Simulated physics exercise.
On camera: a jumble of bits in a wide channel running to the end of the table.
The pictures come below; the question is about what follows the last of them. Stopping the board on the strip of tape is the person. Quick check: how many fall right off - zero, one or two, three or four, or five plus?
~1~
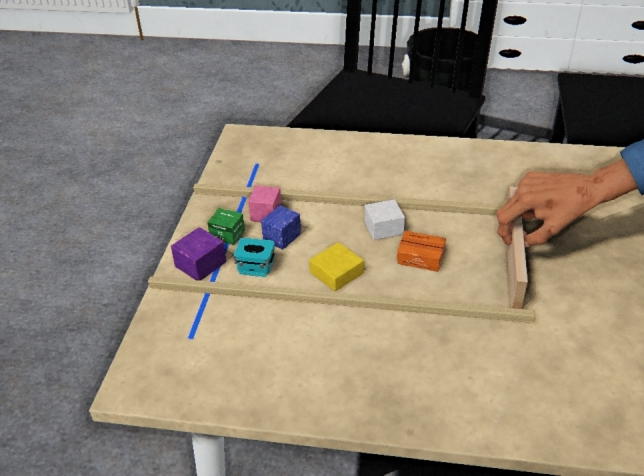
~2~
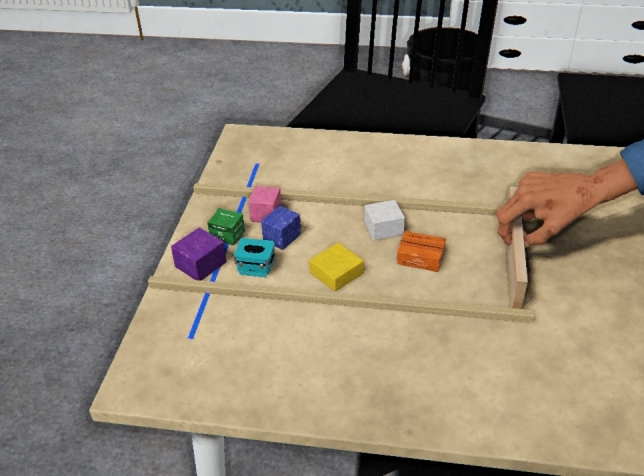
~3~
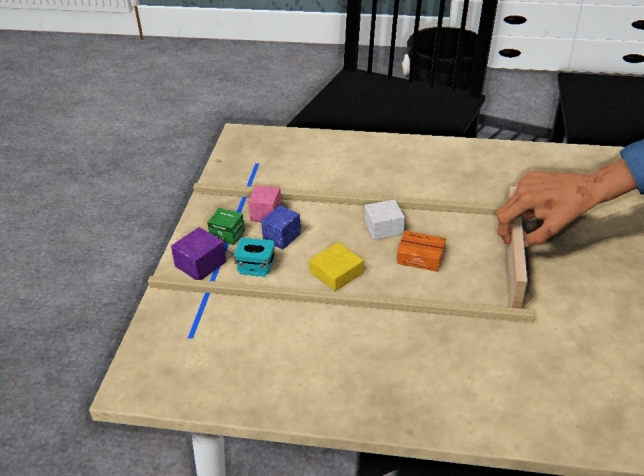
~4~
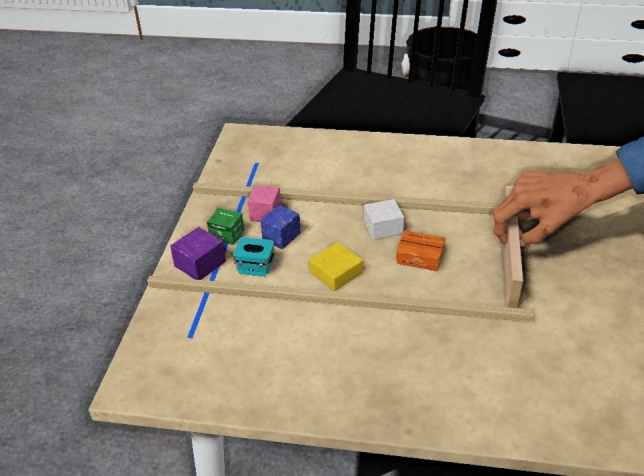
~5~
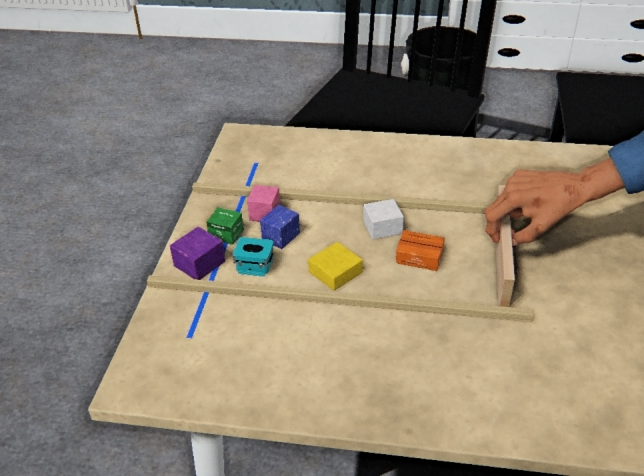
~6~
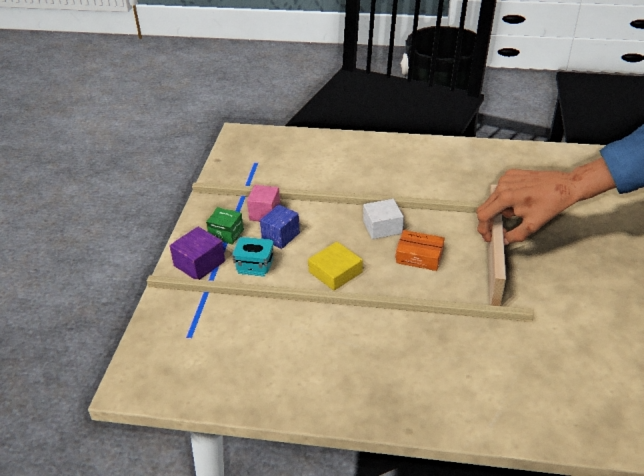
One or two.
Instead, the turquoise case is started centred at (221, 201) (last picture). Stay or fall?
I reckon it falls away.
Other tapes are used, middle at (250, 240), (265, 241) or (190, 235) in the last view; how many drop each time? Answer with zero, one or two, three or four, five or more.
Taking the tapes one at a time, the count is one to two, then not one, then five or over.
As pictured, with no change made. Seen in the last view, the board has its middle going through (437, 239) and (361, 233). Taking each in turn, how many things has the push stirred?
The number moved is 1 and then 3.
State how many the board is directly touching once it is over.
The figure is 3.
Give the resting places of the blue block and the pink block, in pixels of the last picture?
The blue block finishes at (175, 221); the pink block finishes at (194, 199).
Soon after, none off yet; purple block at rest near (198, 253); green box at rest near (225, 226); pink block at rest near (264, 204).
At rest, the number that fall off is one or two; fallen, green box and purple block.
